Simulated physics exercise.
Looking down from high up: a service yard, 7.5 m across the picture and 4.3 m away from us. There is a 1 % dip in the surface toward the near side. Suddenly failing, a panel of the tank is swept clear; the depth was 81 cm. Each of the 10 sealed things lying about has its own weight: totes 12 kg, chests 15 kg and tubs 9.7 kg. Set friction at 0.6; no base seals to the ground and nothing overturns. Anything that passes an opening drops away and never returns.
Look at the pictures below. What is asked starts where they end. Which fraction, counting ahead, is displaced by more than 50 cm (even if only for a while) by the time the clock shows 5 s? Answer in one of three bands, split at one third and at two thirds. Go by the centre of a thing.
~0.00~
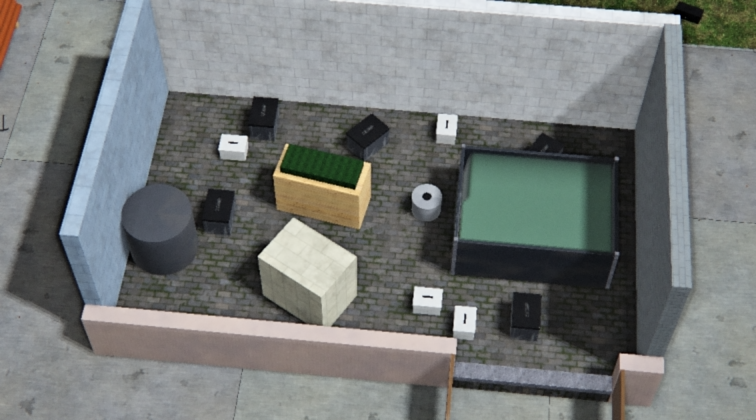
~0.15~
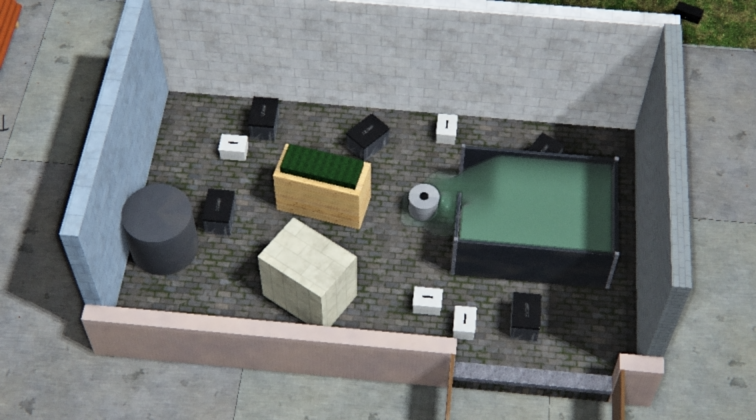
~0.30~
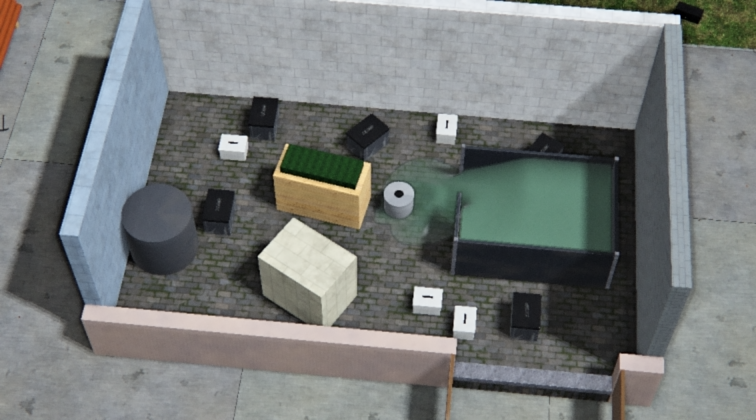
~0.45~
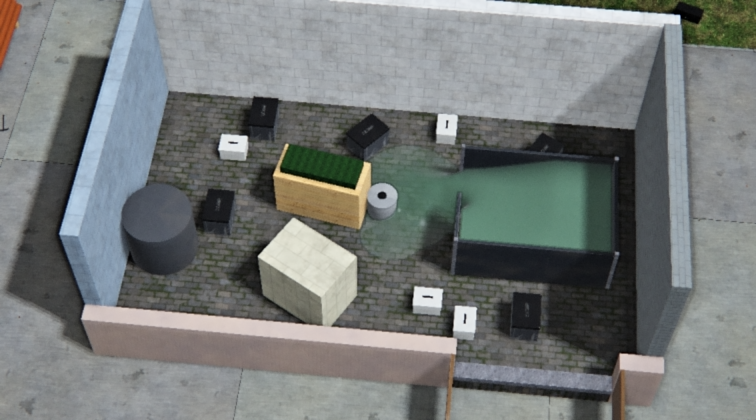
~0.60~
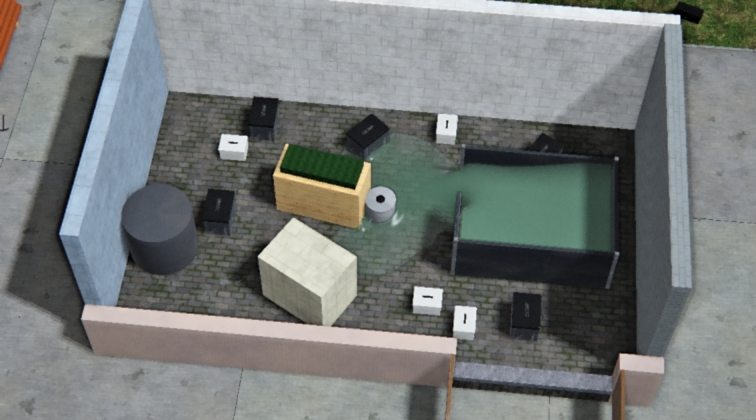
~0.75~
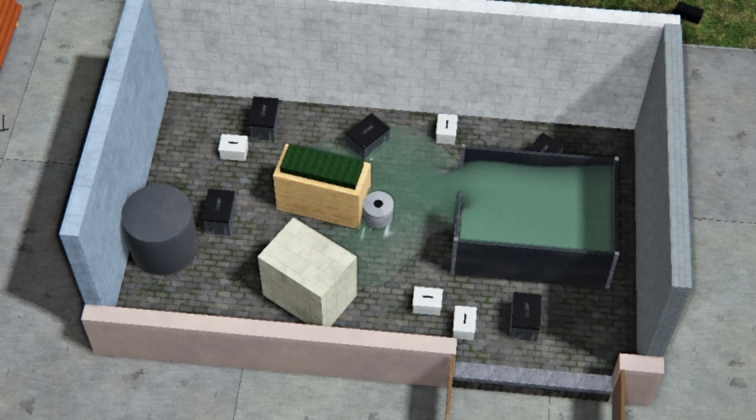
One to two thirds.
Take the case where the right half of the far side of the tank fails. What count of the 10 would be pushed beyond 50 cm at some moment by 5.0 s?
In that case 5 of them.
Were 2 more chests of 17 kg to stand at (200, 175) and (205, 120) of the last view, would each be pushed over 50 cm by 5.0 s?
In the order asked they come out beyond the limit, beyond the limit.
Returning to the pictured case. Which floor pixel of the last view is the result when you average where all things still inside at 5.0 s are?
Near (389, 263).
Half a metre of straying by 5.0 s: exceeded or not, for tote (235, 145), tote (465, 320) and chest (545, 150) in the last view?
First exceeding it, second falling below it, third falling below it.
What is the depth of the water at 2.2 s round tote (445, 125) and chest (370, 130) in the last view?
Some 2 cm at the first, some 18 cm at the second.
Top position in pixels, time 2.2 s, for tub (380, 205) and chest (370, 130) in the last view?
Approx. (407, 330); approx. (212, 98).
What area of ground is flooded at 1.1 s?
That flooded area is roughly 11.0 m2.
After 1.1 s 1 of 10 are over 50 cm from their spots; 0 afloat.
After 2.2 s 4 of 10 are over 50 cm from their spots; 2 afloat.
After 3.5 s 4 of 10 are over 50 cm from their spots; 4 afloat.
After 5.0 s 5 of 10 are over 50 cm from their spots, and 5 have been at some point; 3 afloat.
